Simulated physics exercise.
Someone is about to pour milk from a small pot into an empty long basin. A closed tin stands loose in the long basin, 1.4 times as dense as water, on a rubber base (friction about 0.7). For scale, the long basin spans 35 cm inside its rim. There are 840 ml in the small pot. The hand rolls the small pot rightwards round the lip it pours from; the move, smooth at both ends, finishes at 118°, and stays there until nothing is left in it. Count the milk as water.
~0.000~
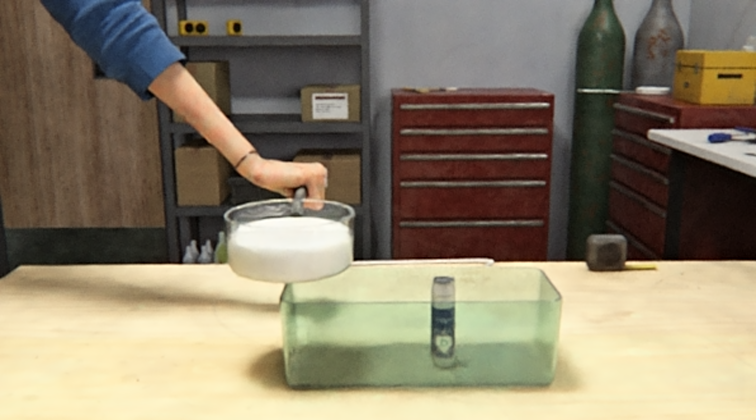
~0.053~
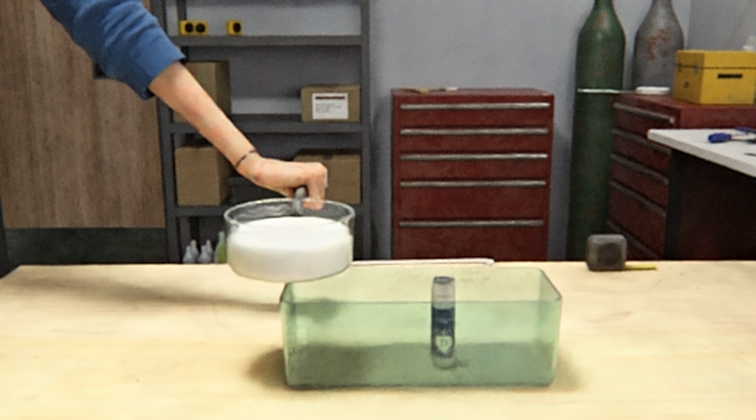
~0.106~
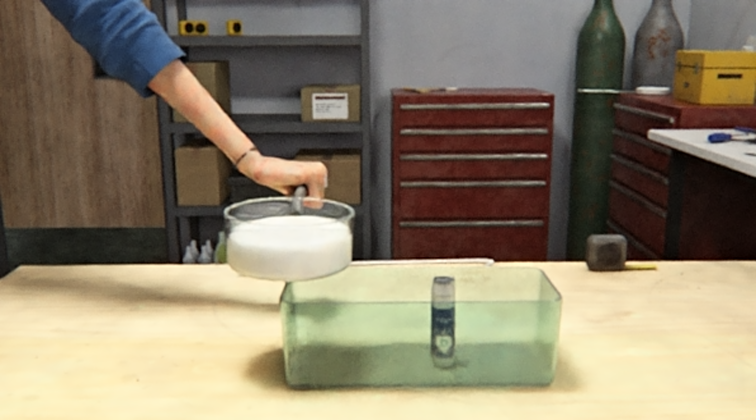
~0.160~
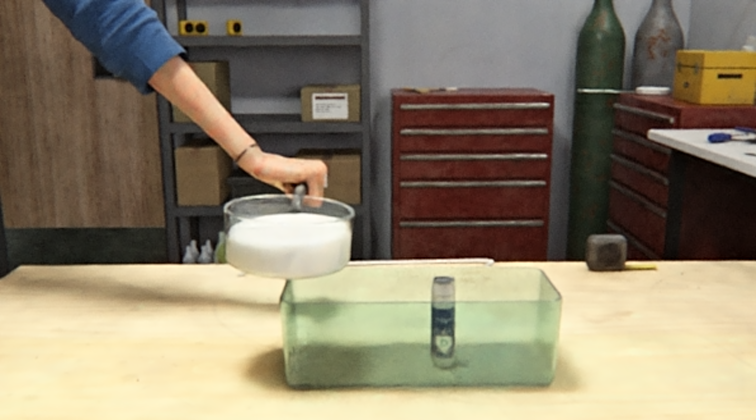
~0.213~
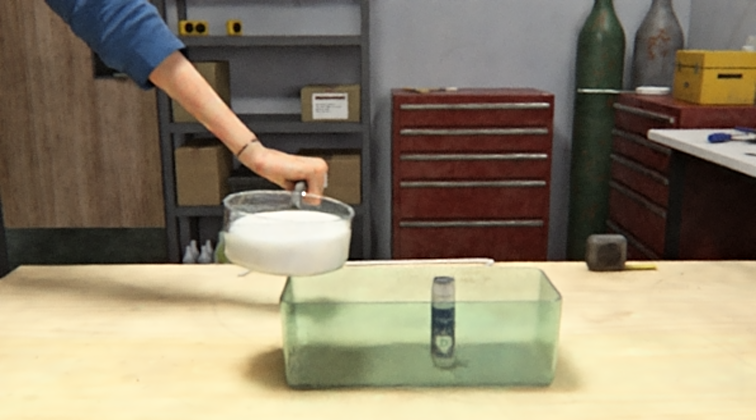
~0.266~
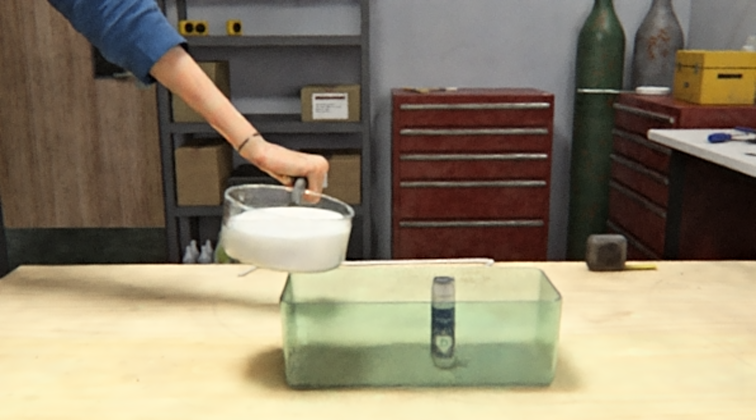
A hand held a clear pot of white milk above the left end of a greenish glass basin with a small tin standing inside, then slowly tilted the pot slightly to the right.
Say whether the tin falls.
The tin goes over.
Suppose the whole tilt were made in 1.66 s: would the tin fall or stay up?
The tin stays up.
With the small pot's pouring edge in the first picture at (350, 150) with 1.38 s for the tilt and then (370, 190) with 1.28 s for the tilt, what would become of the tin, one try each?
First it keeps standing; then it remains upright.
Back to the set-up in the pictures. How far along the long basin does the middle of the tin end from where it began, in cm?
Some 7.5 cm.
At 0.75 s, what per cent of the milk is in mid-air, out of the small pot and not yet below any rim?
Near 34 in a hundred.
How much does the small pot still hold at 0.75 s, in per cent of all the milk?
Near 56 in a hundred.
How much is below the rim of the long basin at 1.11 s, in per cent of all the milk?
About 84 per cent.
By 0.75 s the tilt is 67° and 56 per cent is still to pour; the tin stands where it began.
By 1.11 s the tilt is 107° and 6 per cent is still to pour; the tin leans 6°.
By 1.48 s the tilt is 118° and 0 per cent is still to pour; the tin leans 57°.
By 1.88 s the tilt is 118° and 0 per cent is still to pour; the tin lies on its side.
At rest the tin lies on its side.
